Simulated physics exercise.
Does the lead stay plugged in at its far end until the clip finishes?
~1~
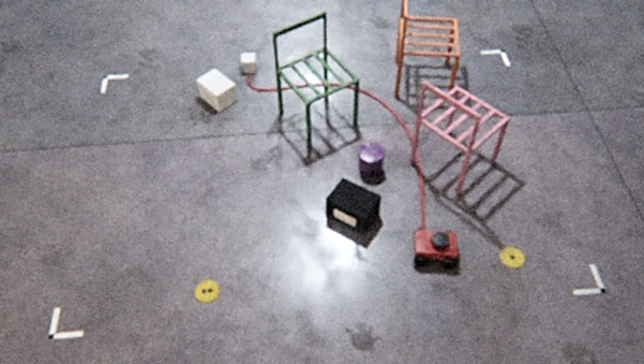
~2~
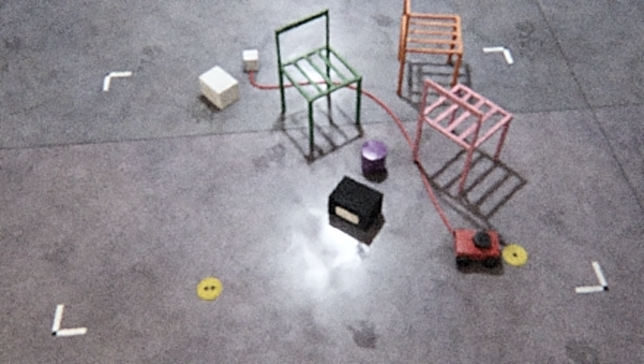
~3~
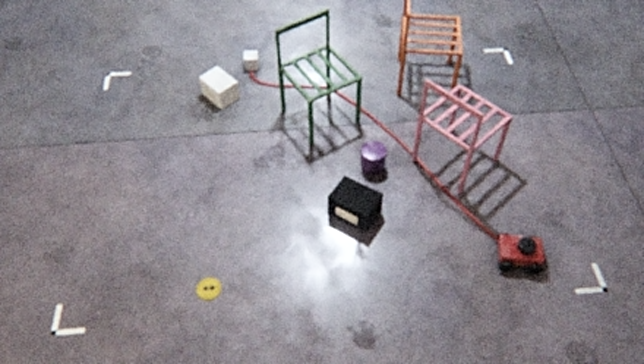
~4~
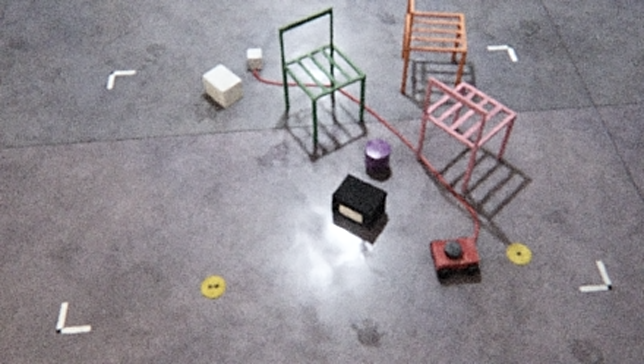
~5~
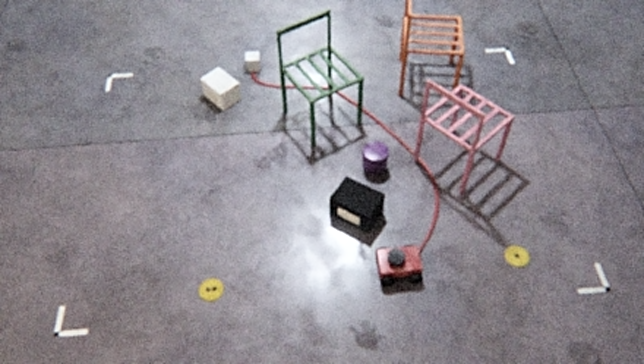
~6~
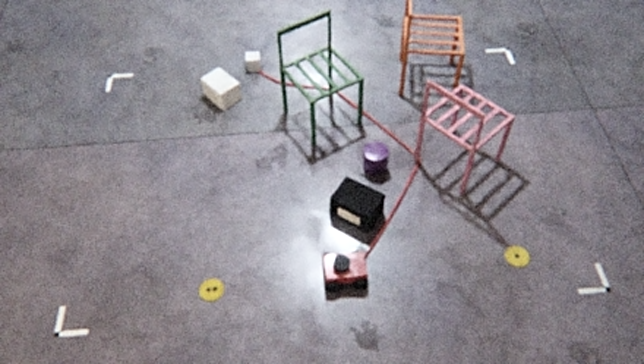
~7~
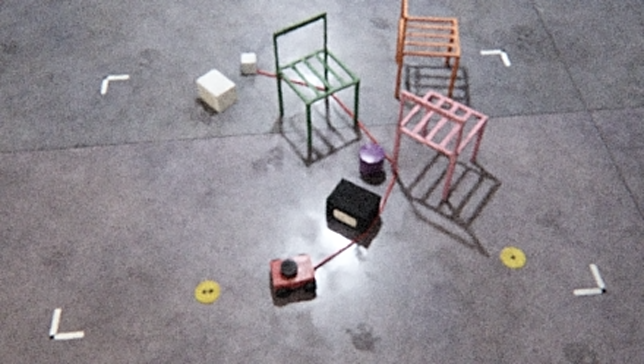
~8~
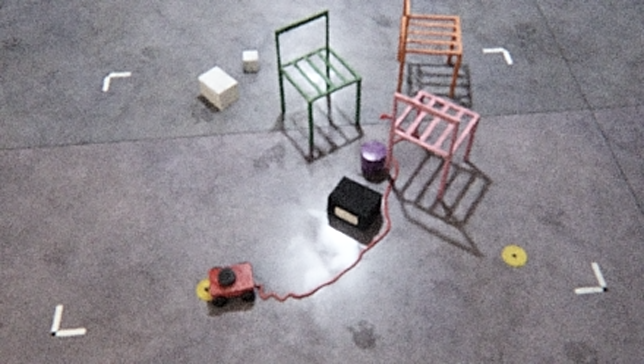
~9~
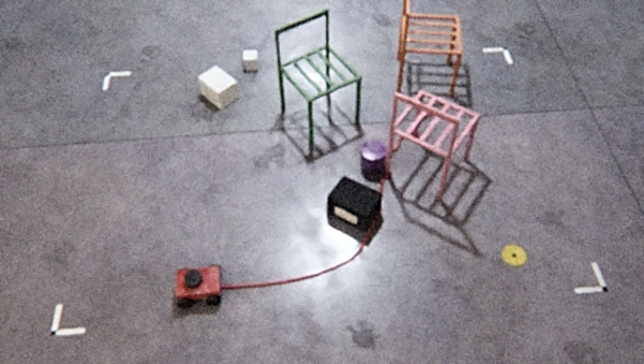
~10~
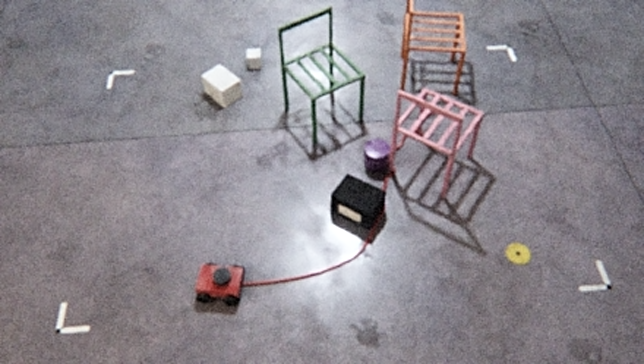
No, the plug comes out as the cart heads left, and the lead ends up trailing loose from the small white box near the green chair.
